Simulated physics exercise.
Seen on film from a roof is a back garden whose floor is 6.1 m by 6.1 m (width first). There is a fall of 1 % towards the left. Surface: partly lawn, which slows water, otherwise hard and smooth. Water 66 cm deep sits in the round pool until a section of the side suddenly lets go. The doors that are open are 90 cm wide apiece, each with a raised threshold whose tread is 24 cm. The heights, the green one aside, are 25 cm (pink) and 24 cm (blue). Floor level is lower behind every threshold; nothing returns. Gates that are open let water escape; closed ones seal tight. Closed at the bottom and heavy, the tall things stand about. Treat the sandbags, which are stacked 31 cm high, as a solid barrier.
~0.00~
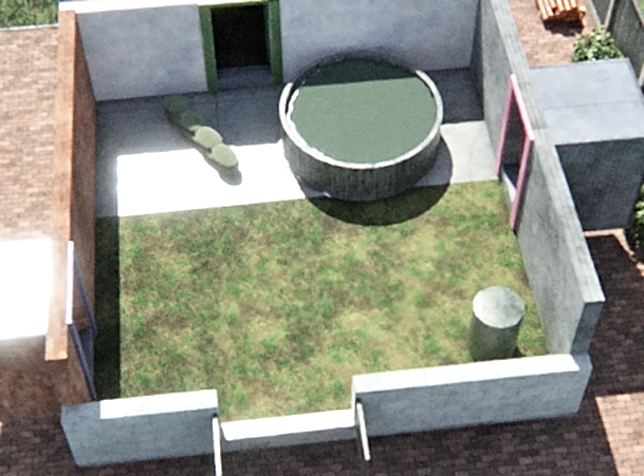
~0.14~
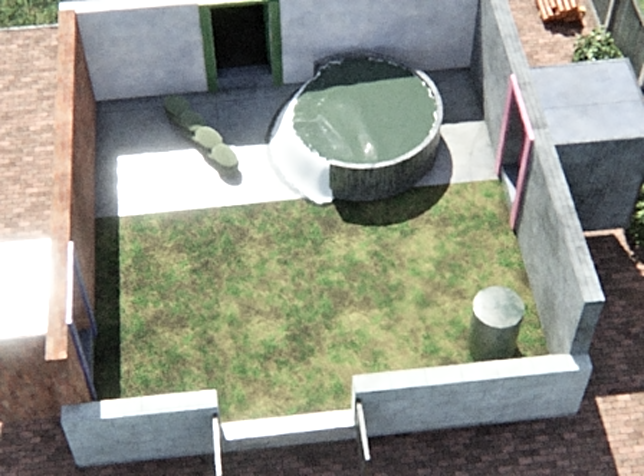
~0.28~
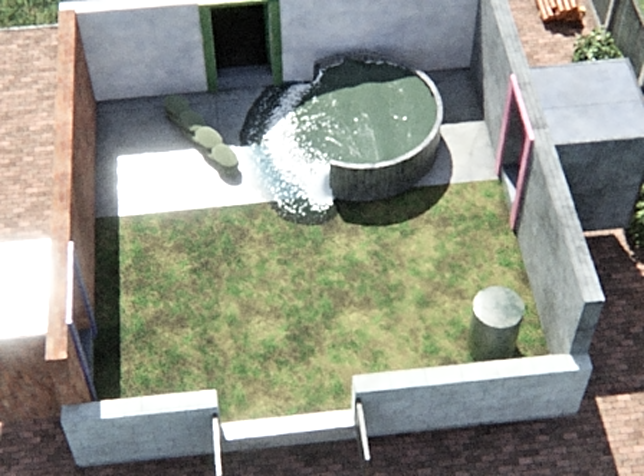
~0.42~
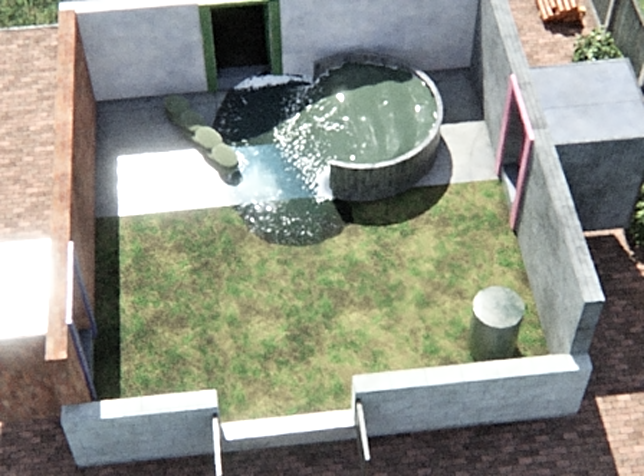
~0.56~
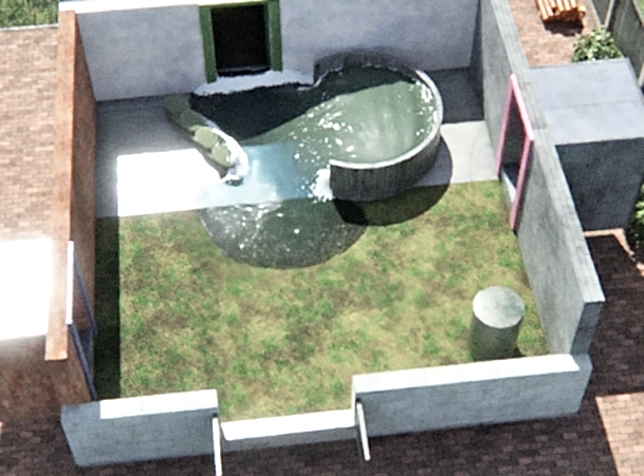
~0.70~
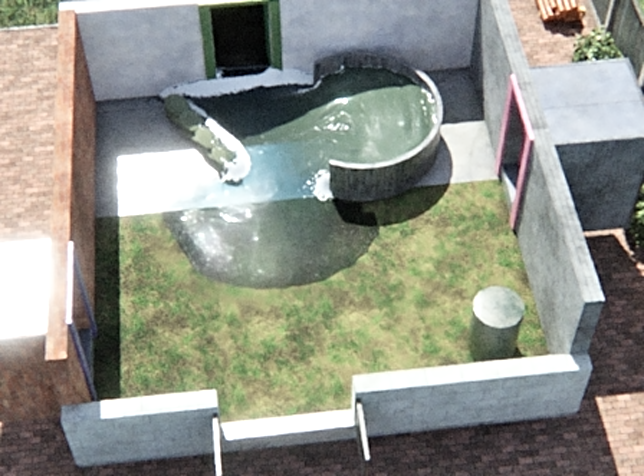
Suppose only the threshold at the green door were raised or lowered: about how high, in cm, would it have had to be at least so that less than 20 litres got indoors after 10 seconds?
It would have had to be about 32 cm high.
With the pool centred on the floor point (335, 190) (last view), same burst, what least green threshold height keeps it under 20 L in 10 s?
In that case about 25 cm.
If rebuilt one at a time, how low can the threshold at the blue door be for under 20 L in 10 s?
Door blue, min height approx. 11.5 cm.
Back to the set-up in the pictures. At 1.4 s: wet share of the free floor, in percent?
Wet: Close to 40 %.
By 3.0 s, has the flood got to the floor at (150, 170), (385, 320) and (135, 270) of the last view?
Point by point, the first is awash, the second spared and the third awash.
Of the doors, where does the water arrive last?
I'd go with the pink door.
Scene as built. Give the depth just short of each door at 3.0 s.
In cm: Green 28, pink 0, blue 12.
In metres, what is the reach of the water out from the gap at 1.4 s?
I make it some 3.6 m.
After 1.4 s water covers 40 % of the floor, deepest (57 cm) near (198, 98); 24 cm at the green door, 4 litres in over its 23 cm threshold.
After 3.0 s water covers 55 % of the floor, deepest (29 cm) near (209, 97); 28 cm at the green door, 65 litres in over its 23 cm threshold.
After 10.0 s water covers 95 % of the floor, deepest (16 cm) near (97, 107); 9 cm at the green door, 73 litres in over its 23 cm threshold.
At the green door as built, the water arrived by 0.5 s and peaked near 36 cm at 2.2 s.
With a threshold of 28 cm, 39 litres would have come in within the 10 s; with 38 cm, 7 litres. So under 20 litres takes about 32 cm.
